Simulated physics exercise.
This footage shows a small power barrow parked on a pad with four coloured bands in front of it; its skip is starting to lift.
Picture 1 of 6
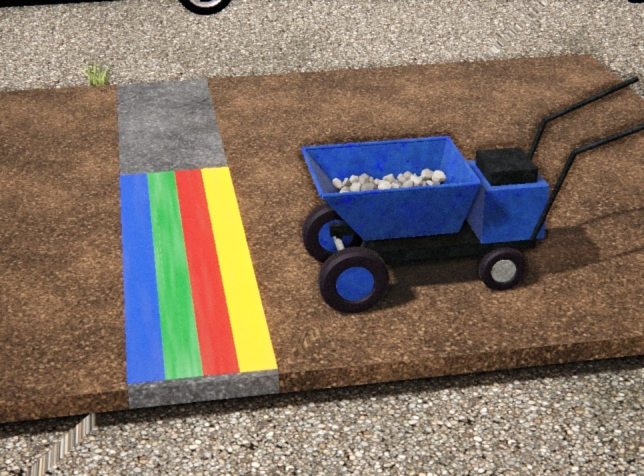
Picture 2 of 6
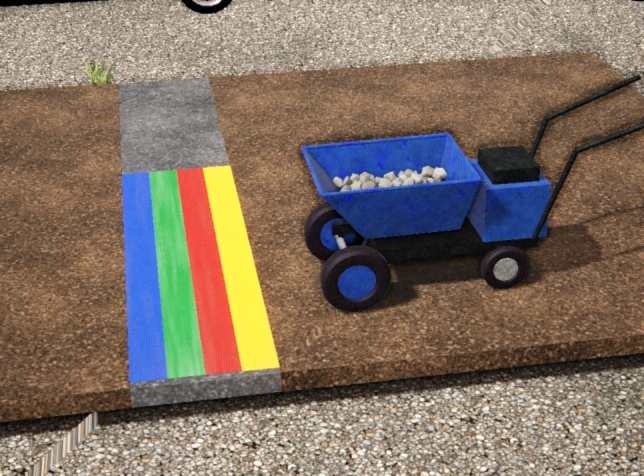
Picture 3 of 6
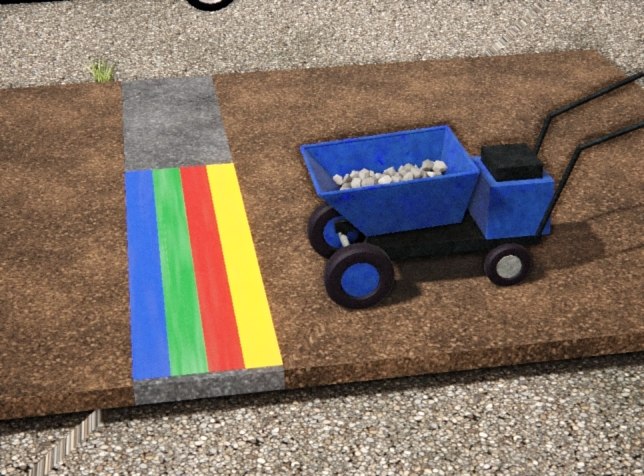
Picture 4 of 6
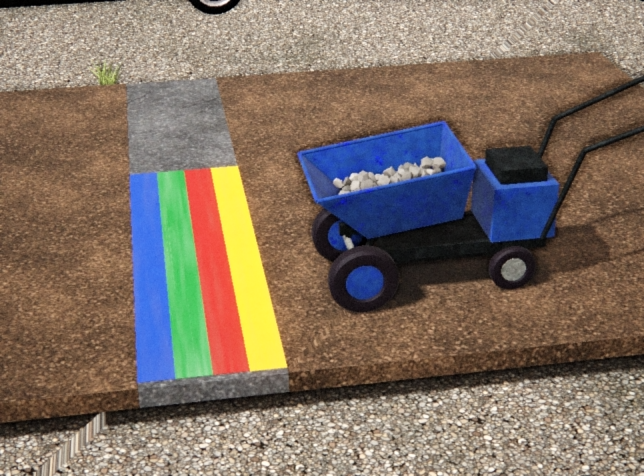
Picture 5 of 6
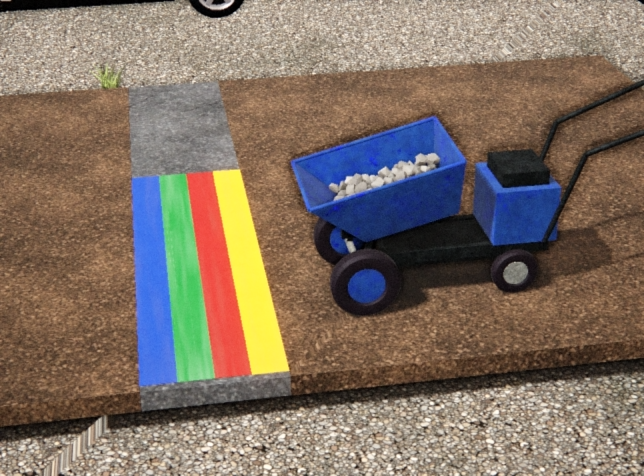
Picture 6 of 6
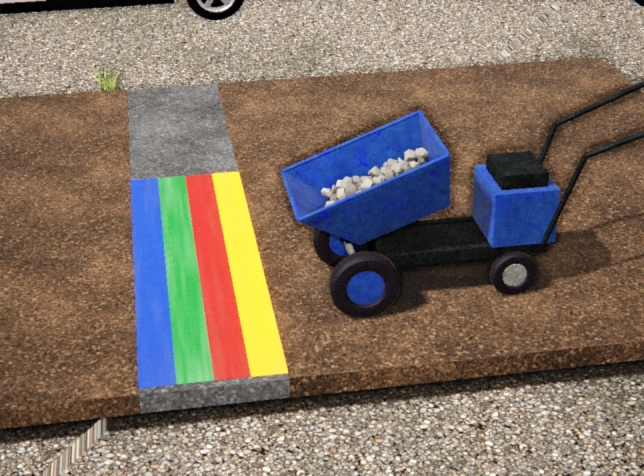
The clip opens on a small blue power barrow loaded with broken stones, its skip level, standing to the right of blue, green, red and yellow bands. The skip tips slightly toward the bands, then tilts more clearly, its left lip lowering and back end rising while the stones remain inside.
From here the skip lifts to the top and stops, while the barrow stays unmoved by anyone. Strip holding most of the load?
Red.
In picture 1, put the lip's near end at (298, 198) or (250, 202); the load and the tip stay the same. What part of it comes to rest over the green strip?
About 20 per cent first, about 20 per cent second.
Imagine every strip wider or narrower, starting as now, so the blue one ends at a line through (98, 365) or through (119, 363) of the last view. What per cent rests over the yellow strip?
Roughly 30 per cent first, then 20 per cent.
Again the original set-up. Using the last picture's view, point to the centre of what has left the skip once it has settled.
About (224, 298).
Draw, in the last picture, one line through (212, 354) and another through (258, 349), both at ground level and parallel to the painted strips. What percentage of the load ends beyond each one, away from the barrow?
In order: 20 per cent, then 60 per cent.
Soon after the last picture, skip tipped steeply; all in the skip.
A little later, skip tipped right over; most in the skip; a small part over the yellow strip; a small part over the red strip; a stray few over the green strip.
Later still, skip tipped right over; about a third in the skip; a small part over the yellow strip; about a third over the red strip; a small part over the green strip; a stray few over the blue strip; a stray few off the paint.
At rest, skip tipped right over; about a third in the skip; a small part over the yellow strip; about a third over the red strip; a small part over the green strip; a stray few over the blue strip; a stray few off the paint.
